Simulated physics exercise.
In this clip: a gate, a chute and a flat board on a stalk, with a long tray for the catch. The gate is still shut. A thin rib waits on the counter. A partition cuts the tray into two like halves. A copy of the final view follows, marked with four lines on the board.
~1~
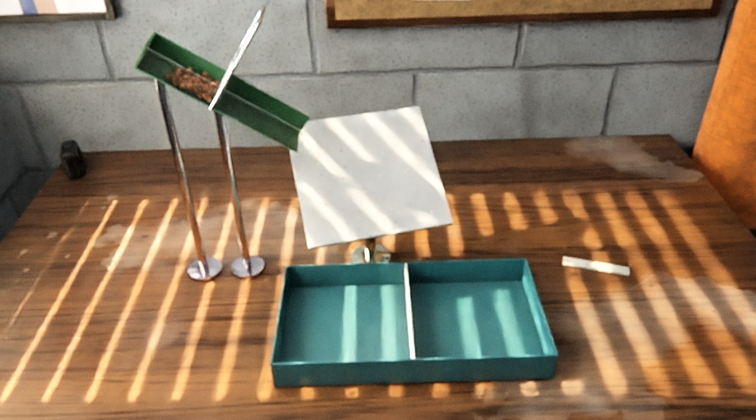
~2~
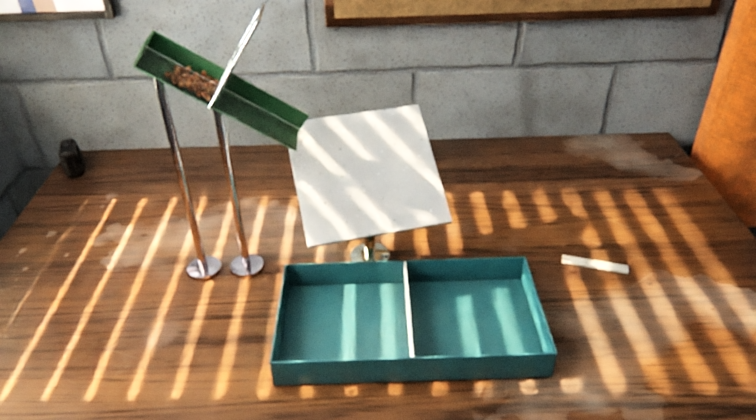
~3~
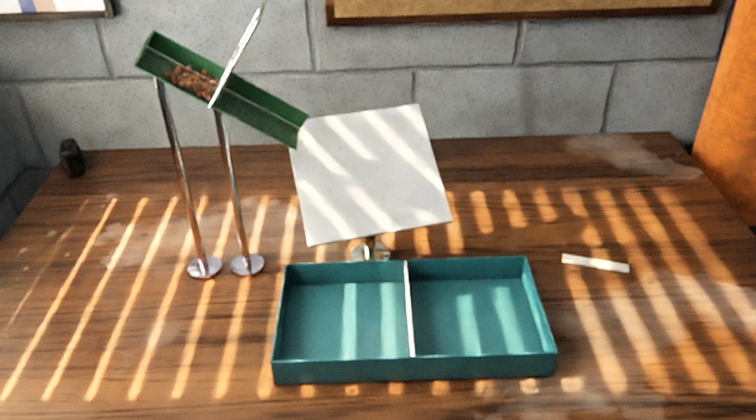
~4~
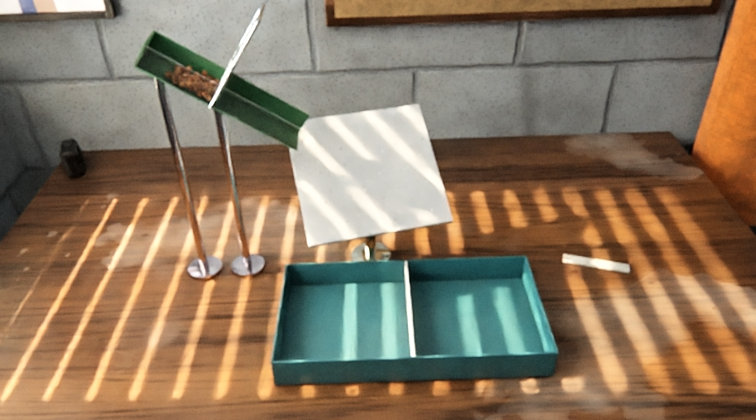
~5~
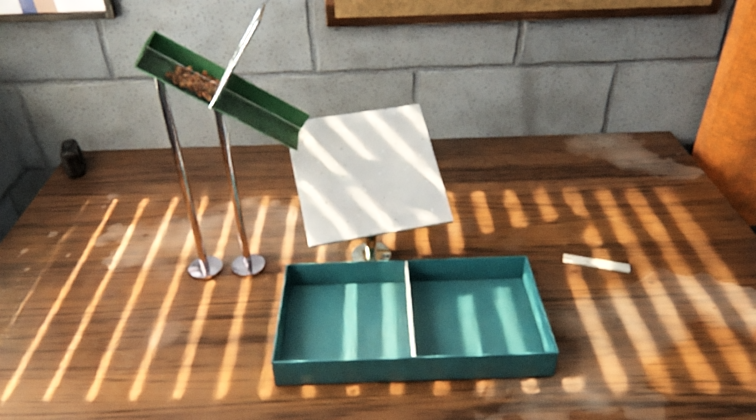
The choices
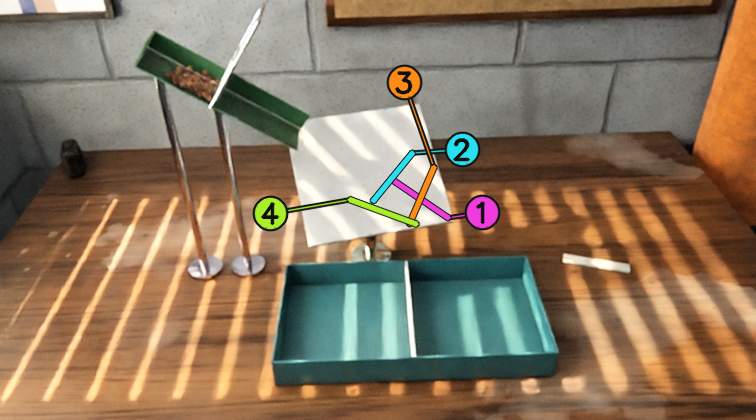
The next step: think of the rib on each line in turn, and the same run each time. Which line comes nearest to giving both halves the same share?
The best line is 3.
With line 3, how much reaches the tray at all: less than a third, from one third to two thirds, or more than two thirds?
More than two thirds.
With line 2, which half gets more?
More lands on the left.
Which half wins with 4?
Right.
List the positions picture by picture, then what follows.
In the first frame, load behind the gate (197, 87), cereal balls; lip of the chute (298, 143), sloping gently.
In the second frame, middle of the board (367, 171), tilted fairly steeply; middle of its low edge (382, 234); of its high edge (352, 114).
In the third frame, front corners of the tray (271, 362) and (557, 352); front end of its middle wall (414, 357); gate still shut (228, 72).
In the fourth frame, middle of the load (197, 85); lip (297, 141).
In the fifth frame, middle of the load (197, 86); lip (298, 141).
On the marked copy, line 1 from (391, 179) to (448, 217); line 2 from (412, 153) to (373, 200); line 3 from (433, 167) to (409, 223); line 4 from (350, 199) to (416, 224).
With 1, of what is caught, roughly a quarter in the left half, the larger part in the right.
With 2, of what is caught, the larger part in the left half, about a tenth in the right.
With 3, of what is caught, roughly two thirds in the left half, roughly a third in the right.
With 4, of what is caught, about a tenth in the left half, the larger part in the right.
